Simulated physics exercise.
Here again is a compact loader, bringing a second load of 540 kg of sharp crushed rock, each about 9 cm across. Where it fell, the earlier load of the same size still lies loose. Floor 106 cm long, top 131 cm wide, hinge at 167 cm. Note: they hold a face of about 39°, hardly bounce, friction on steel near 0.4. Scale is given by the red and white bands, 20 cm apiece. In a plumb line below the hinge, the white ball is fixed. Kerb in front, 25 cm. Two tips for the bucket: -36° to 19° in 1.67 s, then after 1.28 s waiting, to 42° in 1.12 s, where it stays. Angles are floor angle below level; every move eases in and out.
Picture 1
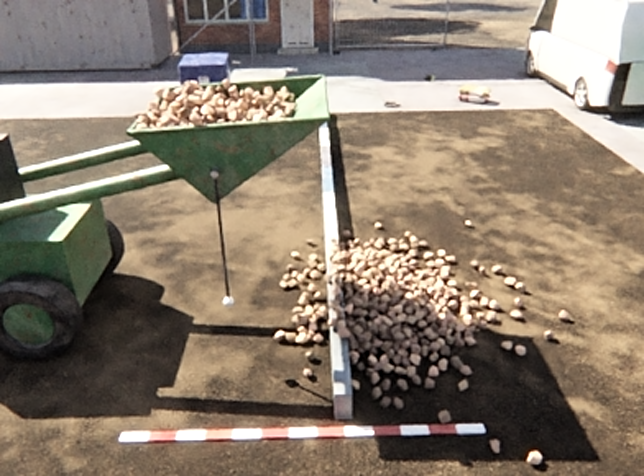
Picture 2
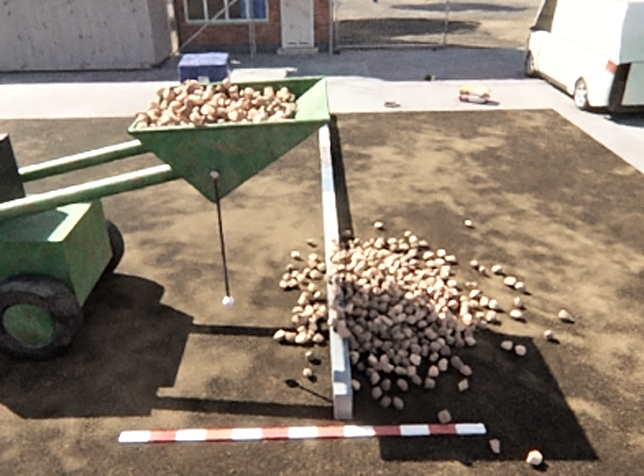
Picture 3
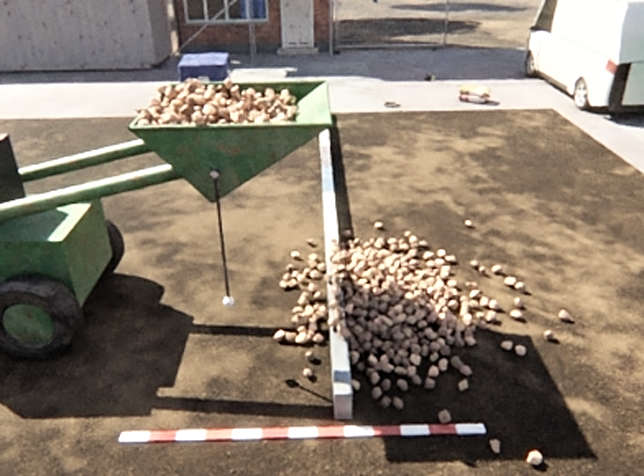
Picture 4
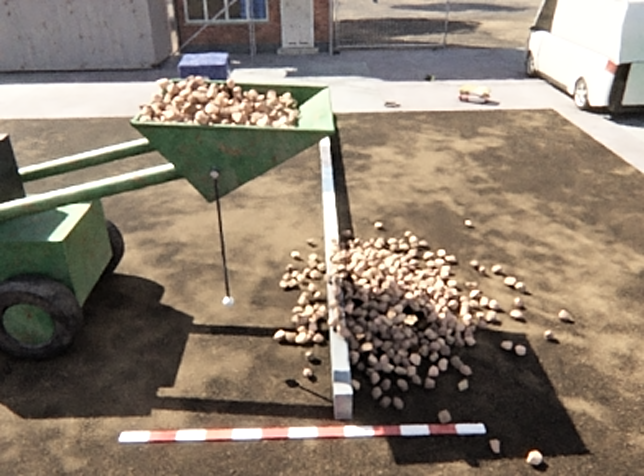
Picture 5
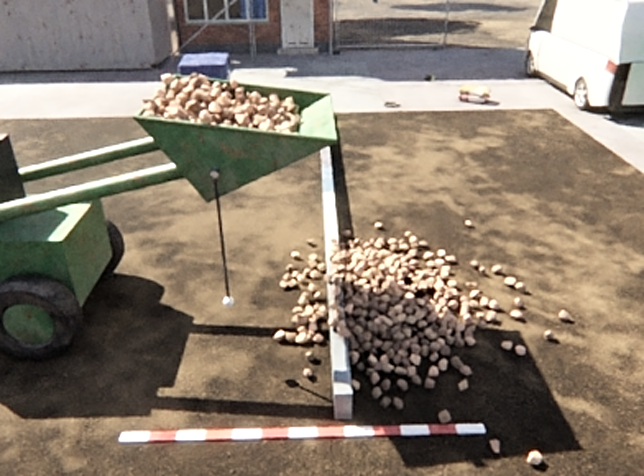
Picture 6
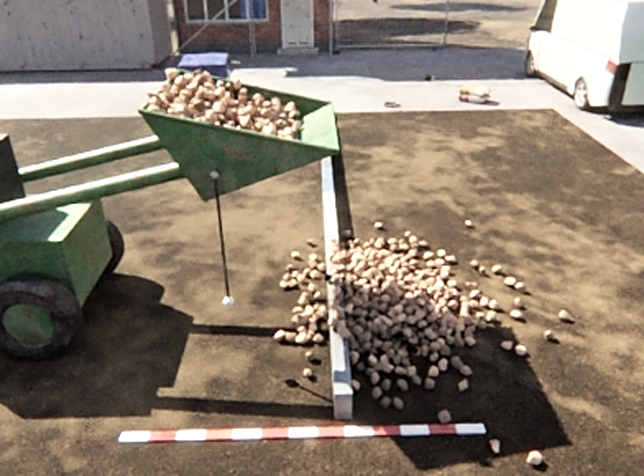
The green loader's raised bucket, heaped with stones, slowly tilts forward, its right lip lowering slightly.
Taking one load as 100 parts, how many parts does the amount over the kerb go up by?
57 parts.
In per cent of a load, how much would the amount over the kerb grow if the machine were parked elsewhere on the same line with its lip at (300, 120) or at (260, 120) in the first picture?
Roughly 30 and 5 per cent, in that order.
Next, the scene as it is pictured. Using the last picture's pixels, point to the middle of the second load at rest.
The middle lies near (349, 287) in the last picture.
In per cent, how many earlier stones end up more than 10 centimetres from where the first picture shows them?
The answer is about 5 per cent.
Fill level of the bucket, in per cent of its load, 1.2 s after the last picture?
Some 100 %, roughly, is held.
Then, 0.6 s after the last picture the floor is at 10°; in per cent of one load, 100 in the bucket, 9 on this side of the kerb, 91 over the kerb; the foremost stones are at (516, 288).
Then, 1.2 s after the last picture the floor is at 19°; in per cent of one load, 100 in the bucket, 10 on this side of the kerb, 91 over the kerb; the foremost stones are at (516, 288).
Then, 3.9 s after the last picture the floor is at 42°; in per cent of one load, 0 in the bucket, 54 on this side of the kerb, 146 over the kerb; the foremost stones are at (516, 288).
Then, 6.8 s after the last picture the floor is at 42°; in per cent of one load, 0 in the bucket, 52 on this side of the kerb, 148 over the kerb; the foremost stones are at (516, 288). Net gain over the kerb, 57.
